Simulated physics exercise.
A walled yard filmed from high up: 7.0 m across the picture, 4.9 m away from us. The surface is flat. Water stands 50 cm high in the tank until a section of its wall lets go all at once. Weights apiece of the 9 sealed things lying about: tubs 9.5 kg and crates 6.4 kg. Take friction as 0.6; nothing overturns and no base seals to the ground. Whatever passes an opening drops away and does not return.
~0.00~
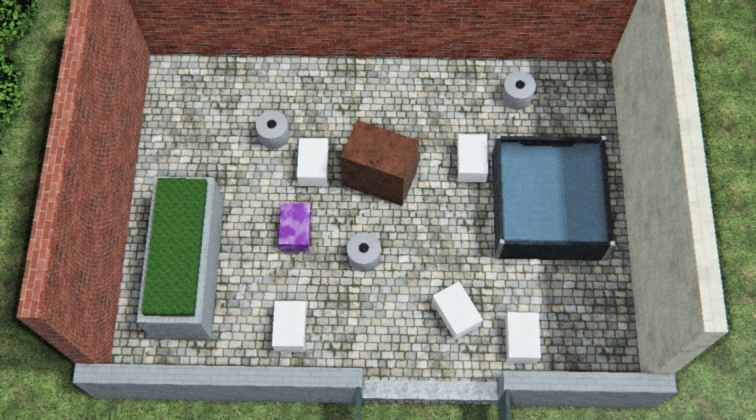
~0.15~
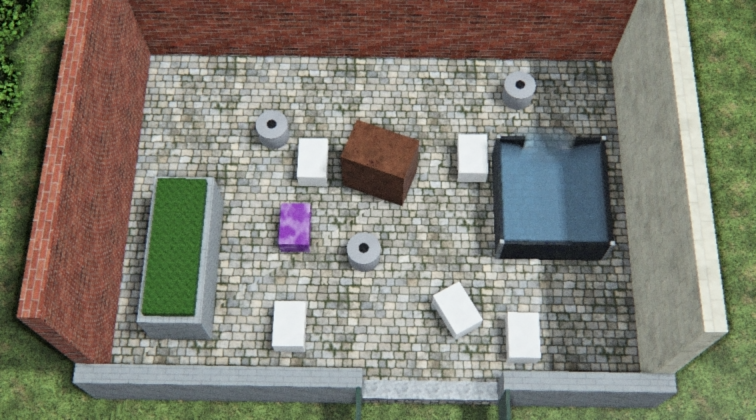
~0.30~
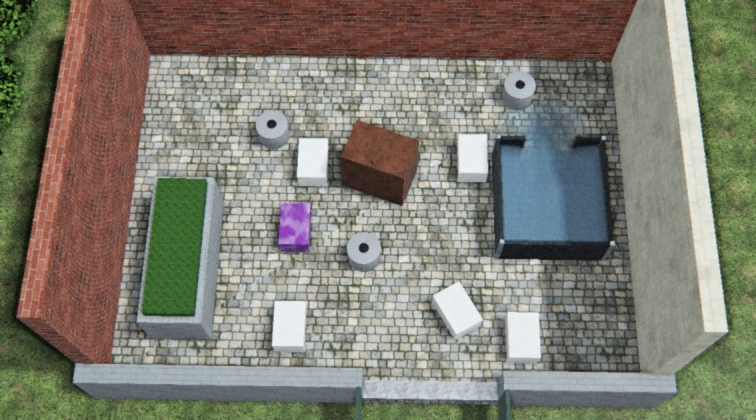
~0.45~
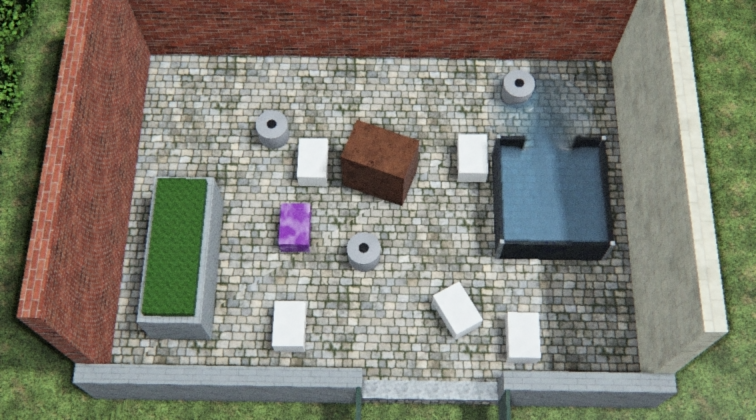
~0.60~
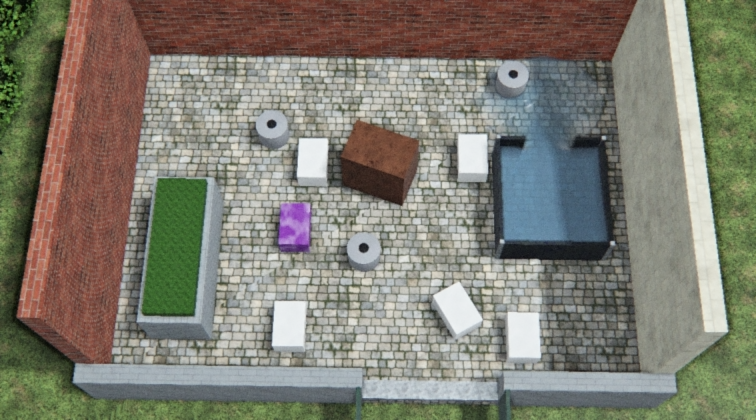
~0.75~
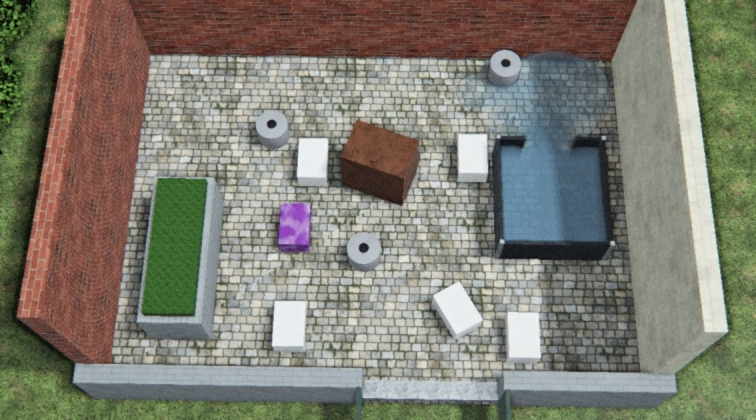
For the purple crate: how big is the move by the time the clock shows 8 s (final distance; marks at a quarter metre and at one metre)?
Purple crate holds its place.
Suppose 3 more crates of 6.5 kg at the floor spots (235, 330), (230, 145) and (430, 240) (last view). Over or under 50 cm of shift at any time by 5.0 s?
In turn: Under, under, less.
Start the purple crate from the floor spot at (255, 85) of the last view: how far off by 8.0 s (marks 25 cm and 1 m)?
It travels far.
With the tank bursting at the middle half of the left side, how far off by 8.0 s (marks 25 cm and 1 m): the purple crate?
Then the purple crate ends far away.
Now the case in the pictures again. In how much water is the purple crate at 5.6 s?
Roughly 1 cm.
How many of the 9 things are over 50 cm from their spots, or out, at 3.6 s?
1 of them.
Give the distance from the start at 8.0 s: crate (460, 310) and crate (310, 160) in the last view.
In turn: 0 cm, 60 cm.
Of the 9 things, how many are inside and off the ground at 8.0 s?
At that moment 1.
After 1.6 s the purple crate is near (294, 224), 0.0 m from its start, aground; 0 of 9 are out; 0 afloat.
After 3.6 s the purple crate is near (294, 224), 0.0 m from its start, aground; 0 of 9 are out; 0 afloat.
After 5.6 s the purple crate is near (294, 224), 0.0 m from its start, aground; 0 of 9 are out; 0 afloat.
After 8.0 s the purple crate is near (294, 224), 0.0 m from its start, aground; 0 of 9 are out; 1 afloat.
